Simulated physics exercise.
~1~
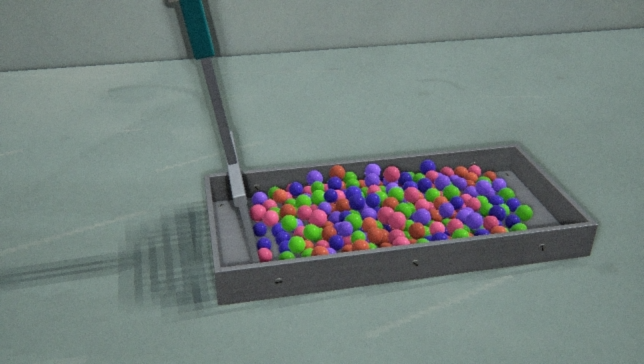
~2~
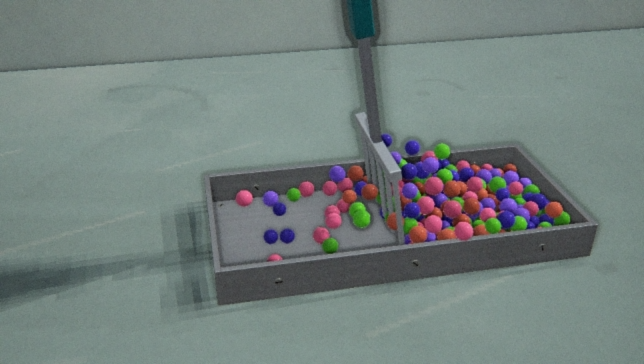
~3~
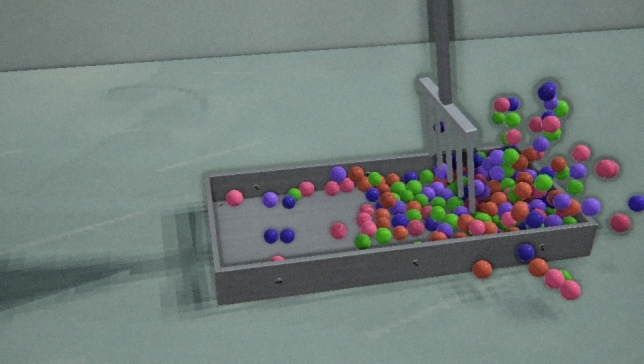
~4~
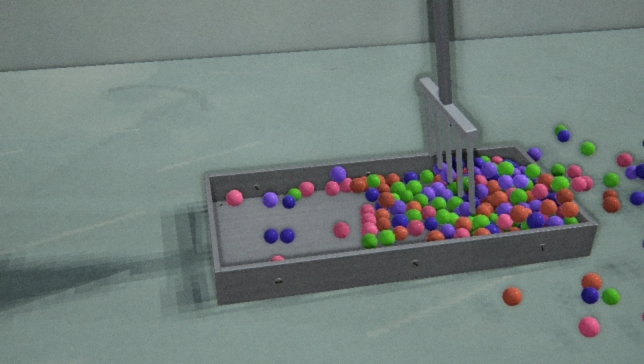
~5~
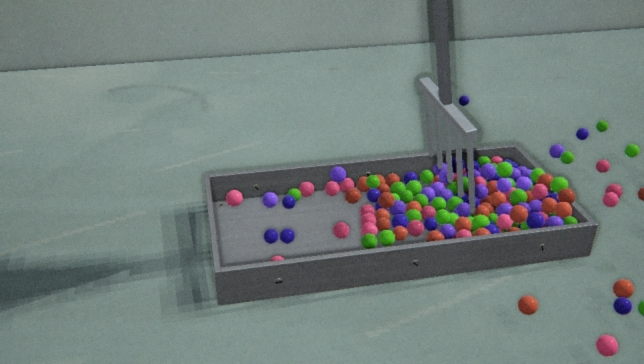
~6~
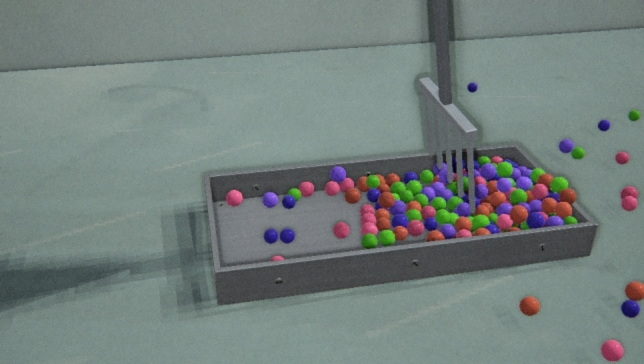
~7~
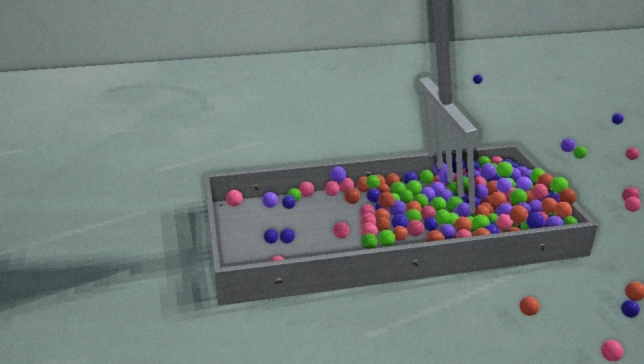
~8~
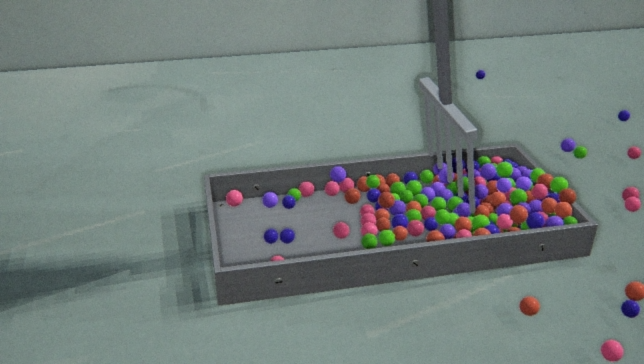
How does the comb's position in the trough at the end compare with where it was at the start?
At the start the comb was at the left end of the trough, and by the end it had moved well over to the right, standing among the heaped sweets in the right-hand part.
